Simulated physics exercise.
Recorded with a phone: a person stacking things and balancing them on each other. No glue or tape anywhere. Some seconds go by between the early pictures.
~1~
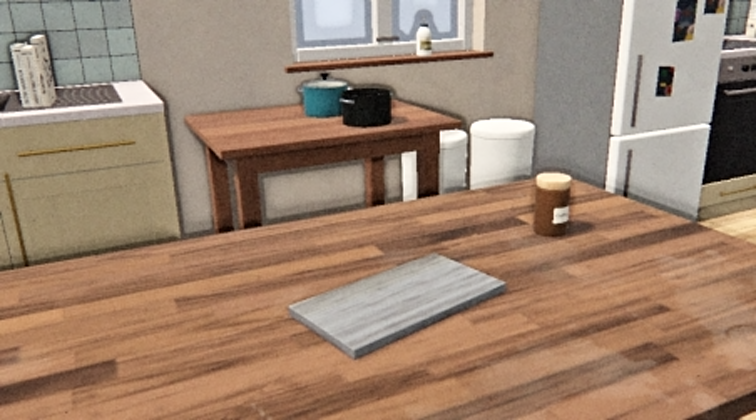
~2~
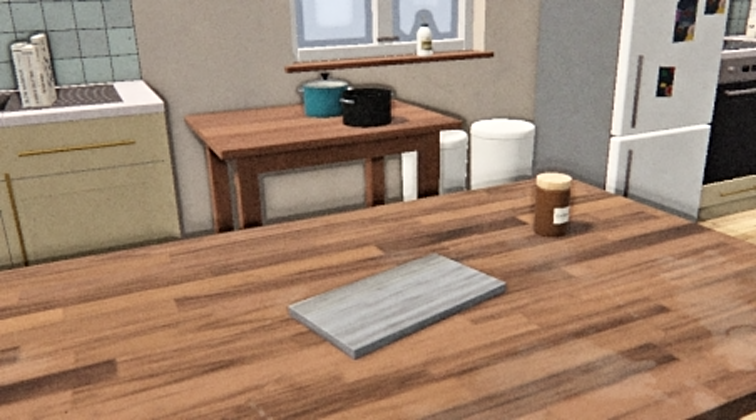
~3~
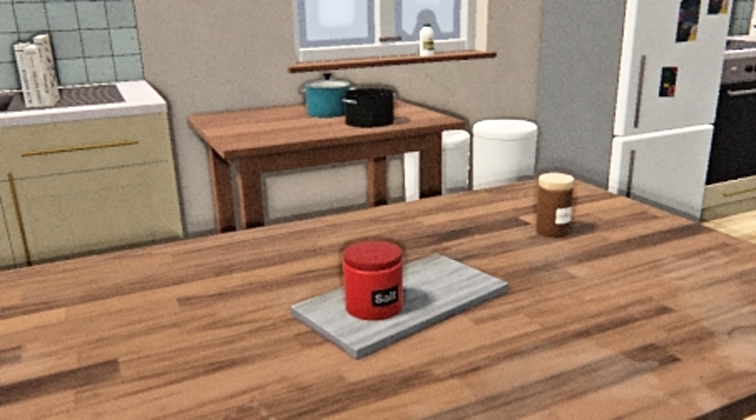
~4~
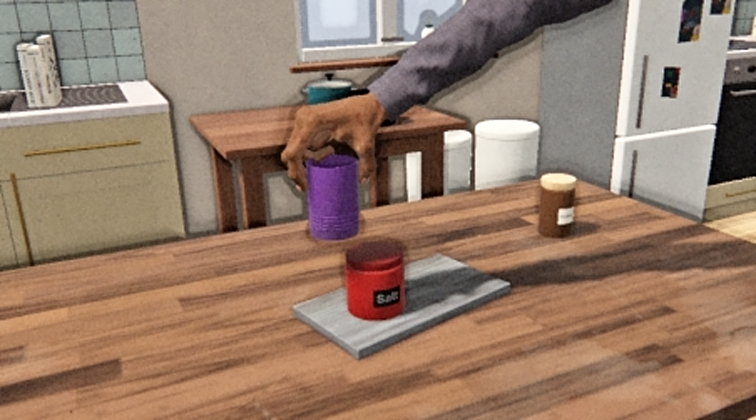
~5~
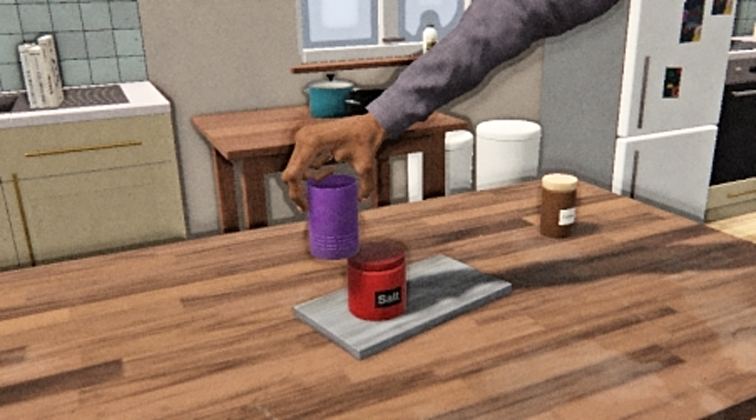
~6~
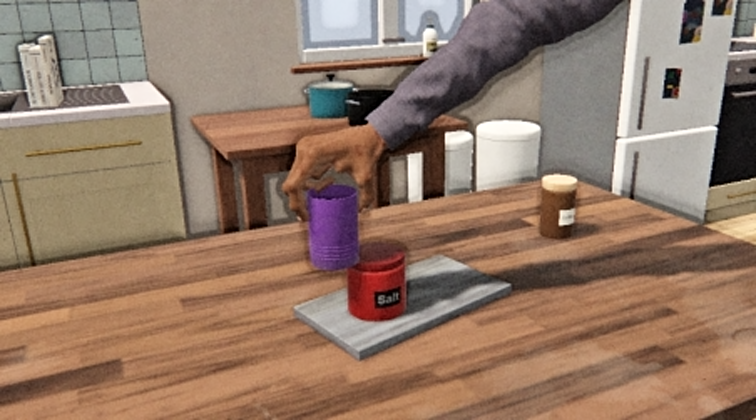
In a kitchen, a grey board lay on a wooden counter near a brown jar, then a red salt jar appeared on it, and a hand lowered a purple cup just behind the red jar.
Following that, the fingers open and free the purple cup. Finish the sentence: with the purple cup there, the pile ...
The pile topples.
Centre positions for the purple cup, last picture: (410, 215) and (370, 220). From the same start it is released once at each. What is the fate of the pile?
First, it loses its balance; second, it holds.
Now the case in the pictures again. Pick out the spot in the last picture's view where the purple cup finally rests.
In the final view it sits at roughly (271, 324).
Then, 0.30 s on from there, purple cup now fallen.
Then, 0.40 s on from there, things are still on the move.
Then, 1.20 s on from there, nothing new.
In the end, fallen, purple cup; the other 3 unmoved. At the end, from the last picture's camera, purple cup near (270, 324). The pile comes apart.
